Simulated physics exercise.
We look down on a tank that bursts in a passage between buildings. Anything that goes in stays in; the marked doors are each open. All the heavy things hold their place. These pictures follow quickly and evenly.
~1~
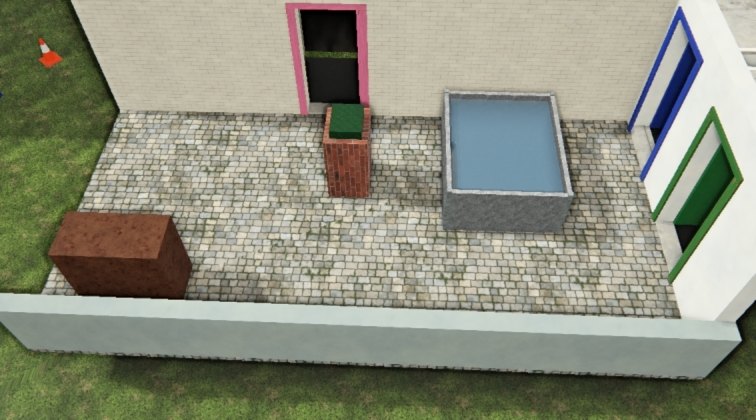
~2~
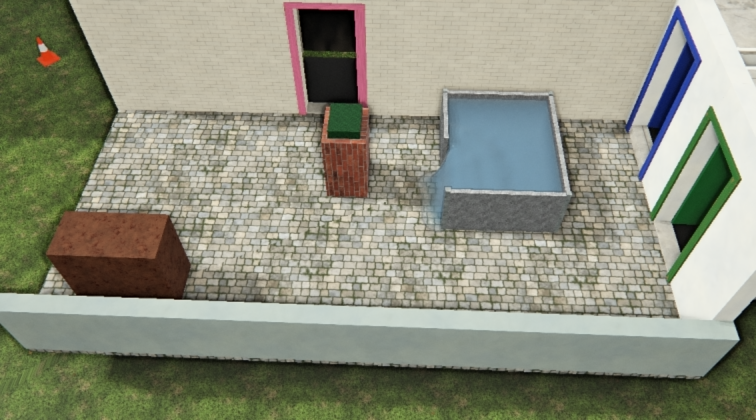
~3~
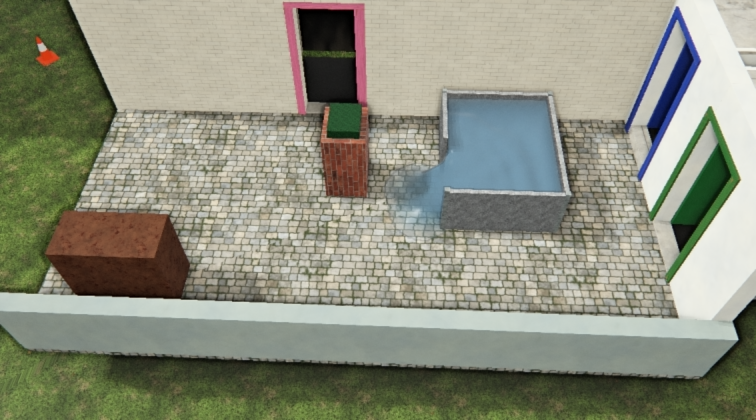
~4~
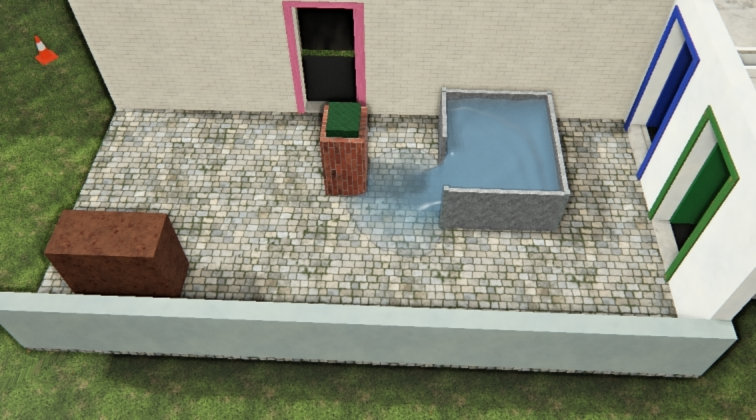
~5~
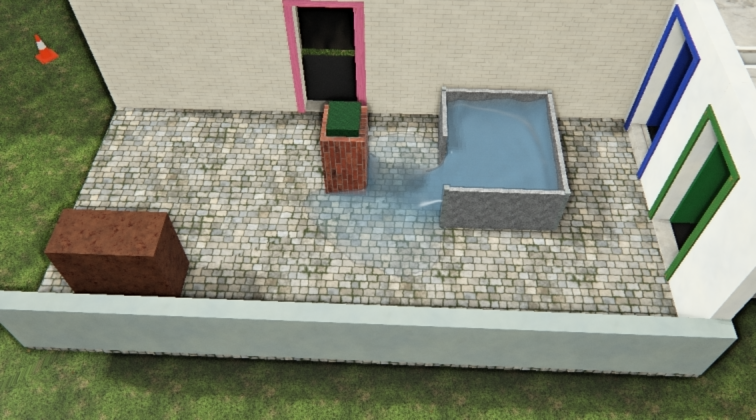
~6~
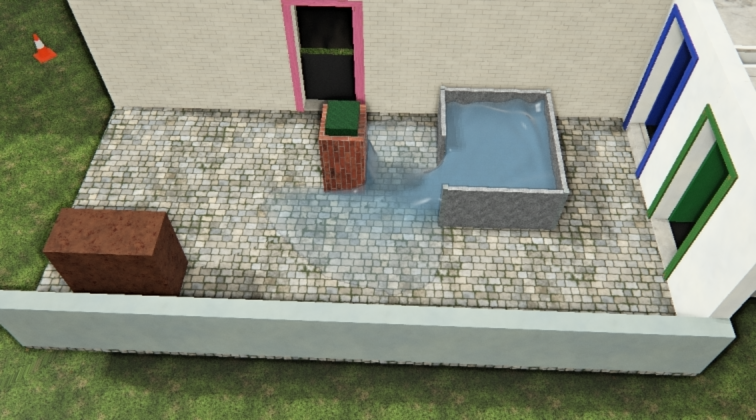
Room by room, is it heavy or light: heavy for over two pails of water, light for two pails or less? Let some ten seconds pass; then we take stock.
Result: I predict the blue door will remain at two buckets or below. I predict the pink door will overshoot two buckets. I predict the green door will remain at two buckets or below.
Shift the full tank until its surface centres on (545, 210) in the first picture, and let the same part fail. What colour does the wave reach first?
Looks like the door marked pink.
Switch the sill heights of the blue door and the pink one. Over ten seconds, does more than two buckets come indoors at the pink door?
Result for the pink door: It fails to reach it.
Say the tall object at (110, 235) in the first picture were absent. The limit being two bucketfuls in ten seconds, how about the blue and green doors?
The blue door falls short, the green door falls short.
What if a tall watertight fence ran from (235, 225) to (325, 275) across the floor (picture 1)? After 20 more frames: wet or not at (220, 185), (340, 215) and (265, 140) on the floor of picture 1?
Submerged; submerged; submerged.
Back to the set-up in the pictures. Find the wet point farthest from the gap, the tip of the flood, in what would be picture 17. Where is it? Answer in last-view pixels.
The farthest wet point should be near (42, 321).
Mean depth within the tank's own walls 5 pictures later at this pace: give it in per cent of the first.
Estimate: Some 62 %.
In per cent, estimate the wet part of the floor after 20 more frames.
I'd estimate some 65 per cent.
A moment on, water covers 35 % of the floor; the blue door not reached, the pink door under two buckets in, the green door not reached.
Next, water covers 50 % of the floor; the blue door not reached, the pink door over two buckets in, the green door not reached.
Then, water covers 65 % of the floor; the blue door wet at the sill, nothing in, the pink door over two buckets in, the green door not reached.
Later, water covers 75 % of the floor; the blue door wet at the sill, nothing in, the pink door over two buckets in, the green door wet at the sill, nothing in.
In the end, water covers 85 % of the floor; the blue door wet at the sill, nothing in, the pink door over two buckets in, the green door wet at the sill, nothing in.
